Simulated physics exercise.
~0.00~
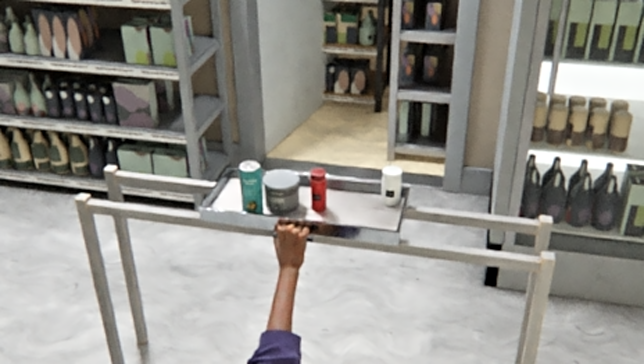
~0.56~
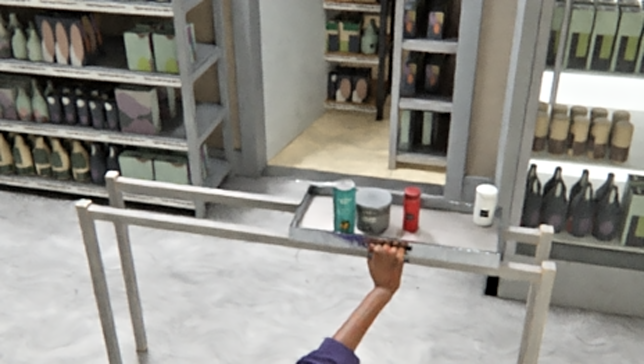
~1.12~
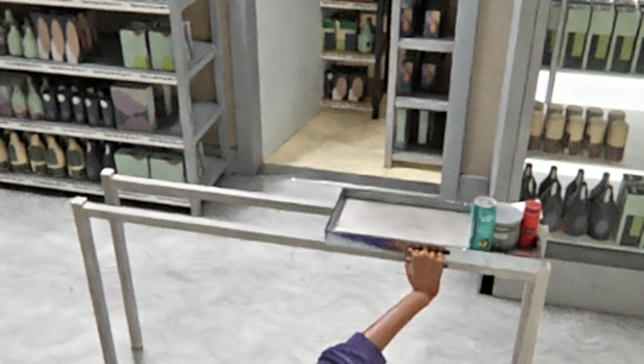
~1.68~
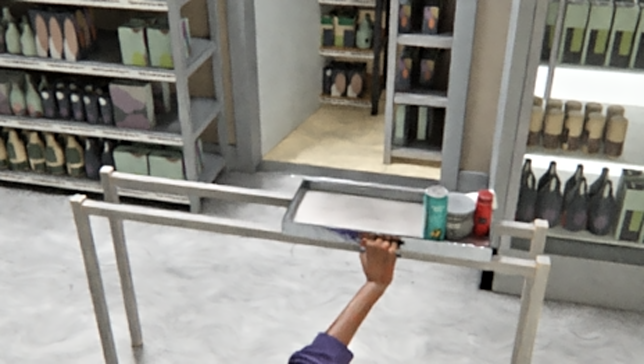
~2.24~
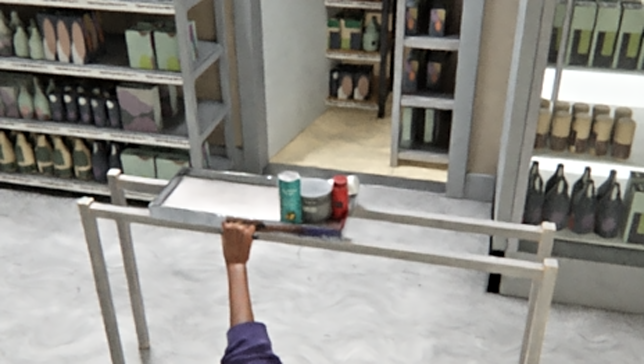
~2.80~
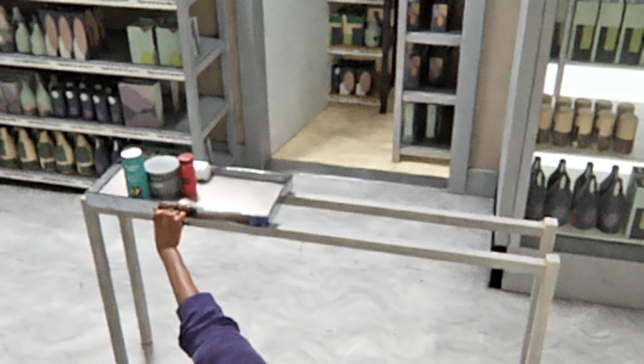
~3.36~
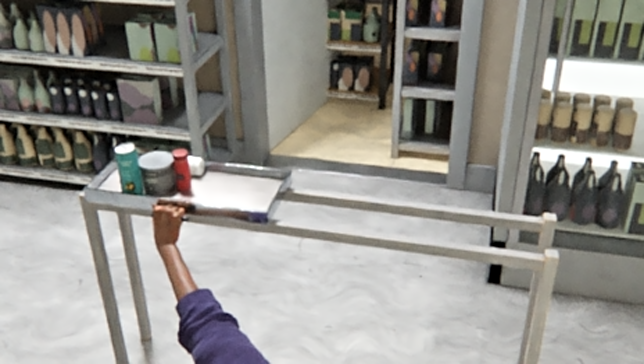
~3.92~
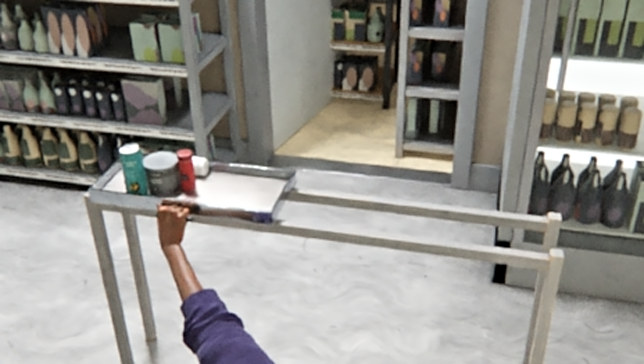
A hand in a purple sleeve grips a grey tray on a metal rail frame in a shop, seen from slightly above, with shelves of bottles and boxes behind. On the tray stand a turquoise can, a grey tub, a red shaker and a white shaker, from left to right. The hand pushes the tray right, and the white shaker tips over as all four items end up bunched at the tray's right side. The tray then travels left to the far end, and the items slide to its left side. There it rests, the white shaker lying down behind the upright red one.
